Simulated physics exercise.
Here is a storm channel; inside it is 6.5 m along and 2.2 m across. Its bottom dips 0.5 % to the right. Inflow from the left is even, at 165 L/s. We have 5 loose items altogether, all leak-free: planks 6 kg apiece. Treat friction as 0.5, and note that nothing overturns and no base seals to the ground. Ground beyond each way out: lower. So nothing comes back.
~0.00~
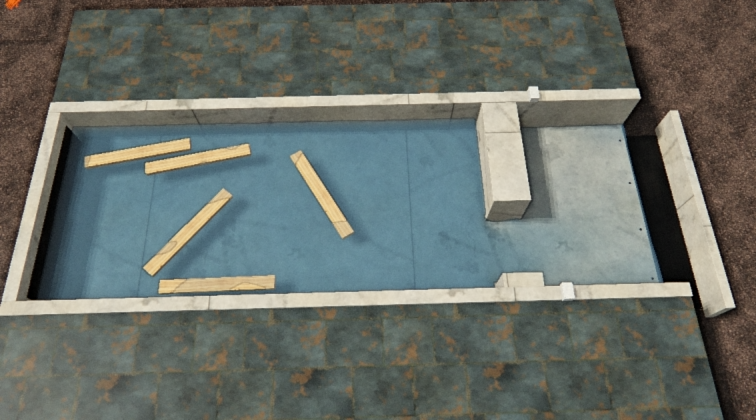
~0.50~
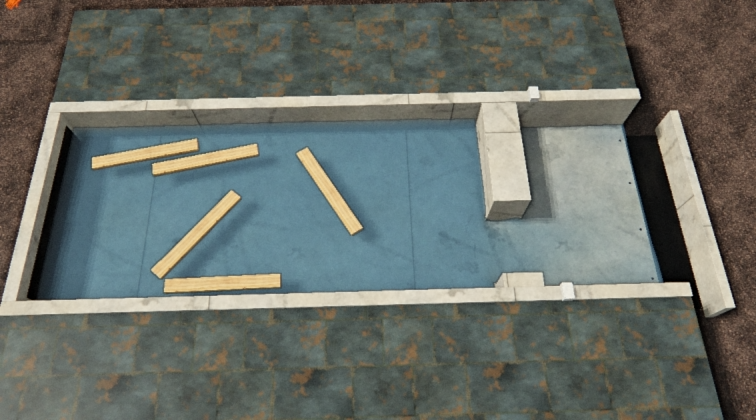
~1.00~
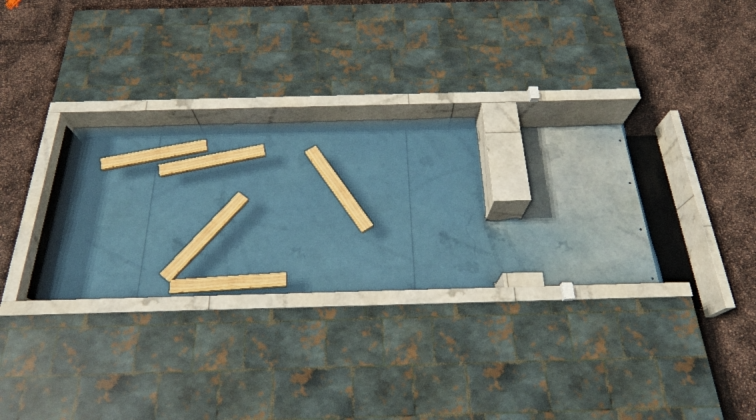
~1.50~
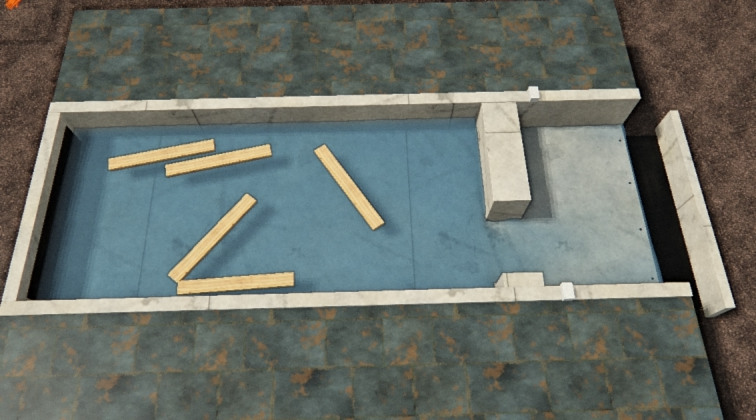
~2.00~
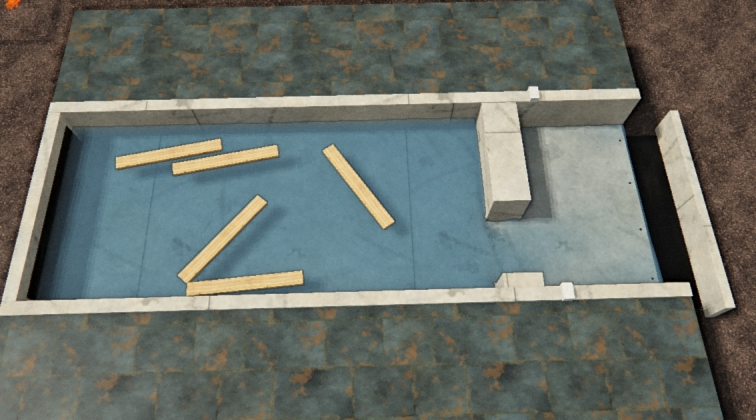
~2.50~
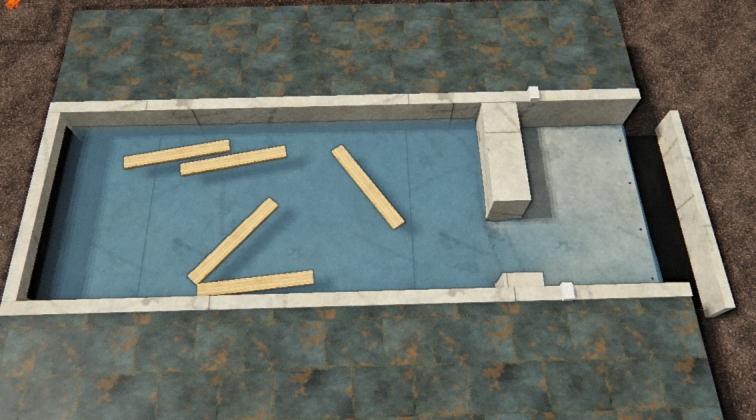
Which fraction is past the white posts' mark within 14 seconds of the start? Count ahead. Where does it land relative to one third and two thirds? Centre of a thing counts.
It lands in between.
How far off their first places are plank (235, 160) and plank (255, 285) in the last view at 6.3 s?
Respectively 120 cm and 140 cm.
After 3.5 s 0 of 5 are over the mark; 5 afloat.
After 6.3 s 0 of 5 are over the mark; 5 afloat.
After 10.0 s 1 of 5 are over the mark; 4 afloat.
After 14.0 s 2 of 5 are over the mark; 3 afloat.
